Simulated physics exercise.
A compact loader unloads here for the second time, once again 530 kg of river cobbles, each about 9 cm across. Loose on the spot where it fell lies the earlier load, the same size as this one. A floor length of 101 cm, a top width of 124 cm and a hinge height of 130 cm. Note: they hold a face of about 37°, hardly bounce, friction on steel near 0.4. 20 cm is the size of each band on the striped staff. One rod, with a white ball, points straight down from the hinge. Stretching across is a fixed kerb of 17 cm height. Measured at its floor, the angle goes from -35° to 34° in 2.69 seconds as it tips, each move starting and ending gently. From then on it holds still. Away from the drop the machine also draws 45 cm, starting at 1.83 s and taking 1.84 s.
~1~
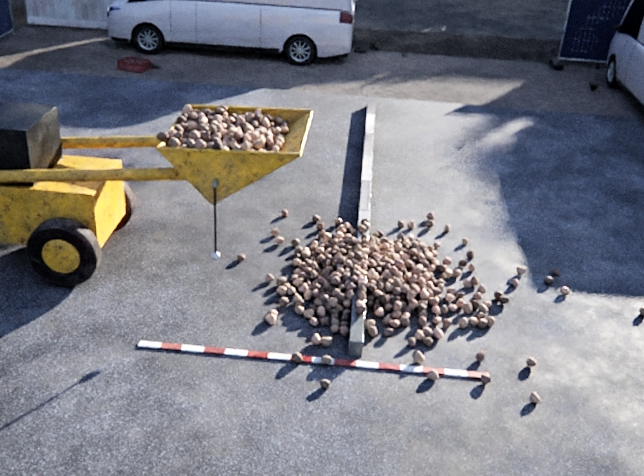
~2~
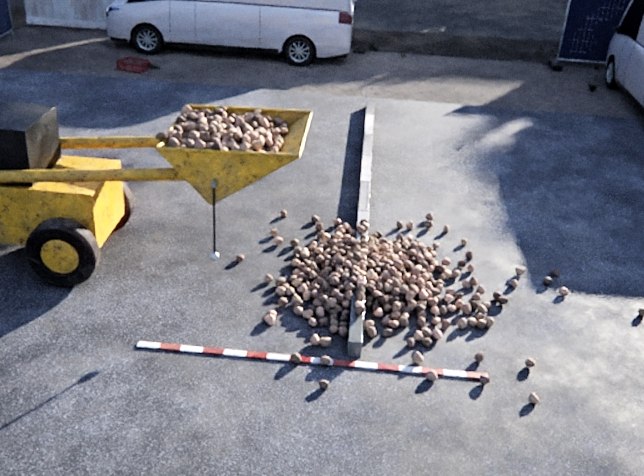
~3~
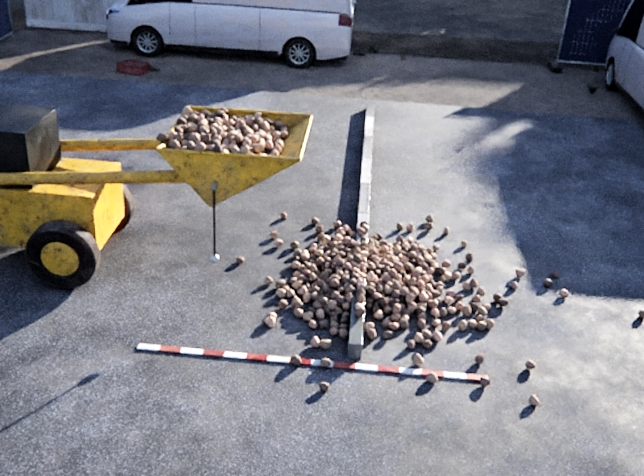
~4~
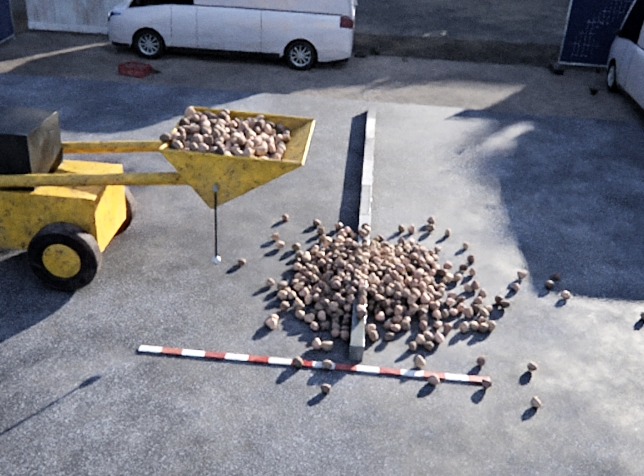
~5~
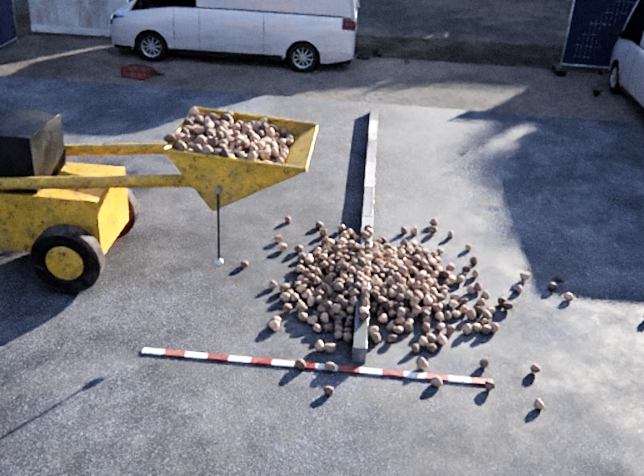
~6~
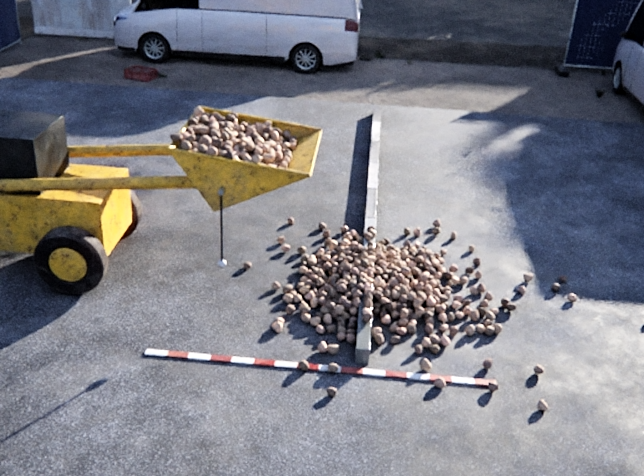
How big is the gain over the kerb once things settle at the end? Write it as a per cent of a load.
The gain is about 1 per cent of a load.
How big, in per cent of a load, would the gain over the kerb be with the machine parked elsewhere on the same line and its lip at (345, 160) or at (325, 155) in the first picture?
25 % and 10 %.
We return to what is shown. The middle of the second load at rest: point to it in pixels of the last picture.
I'd say close to (307, 270).
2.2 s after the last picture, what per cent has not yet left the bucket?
About 15 percent is still in there.
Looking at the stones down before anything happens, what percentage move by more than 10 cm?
About 5 %.
Then, 1.4 s after the last picture the floor is at 23°; in per cent of one load, 93 in the bucket, 55 on this side of the kerb, 52 over the kerb; the foremost stones are at (559, 312).
Then, 2.2 s after the last picture the floor is at 34°; in per cent of one load, 14 in the bucket, 134 on this side of the kerb, 52 over the kerb; the foremost stones are at (559, 312).
Then, 3.5 s after the last picture the floor is at 34°; in per cent of one load, 0 in the bucket, 148 on this side of the kerb, 53 over the kerb; the foremost stones are at (559, 312).
Then, 6.3 s after the last picture the floor is at 34°; in per cent of one load, 0 in the bucket, 148 on this side of the kerb, 53 over the kerb; the foremost stones are at (559, 312). Net gain over the kerb, 1.
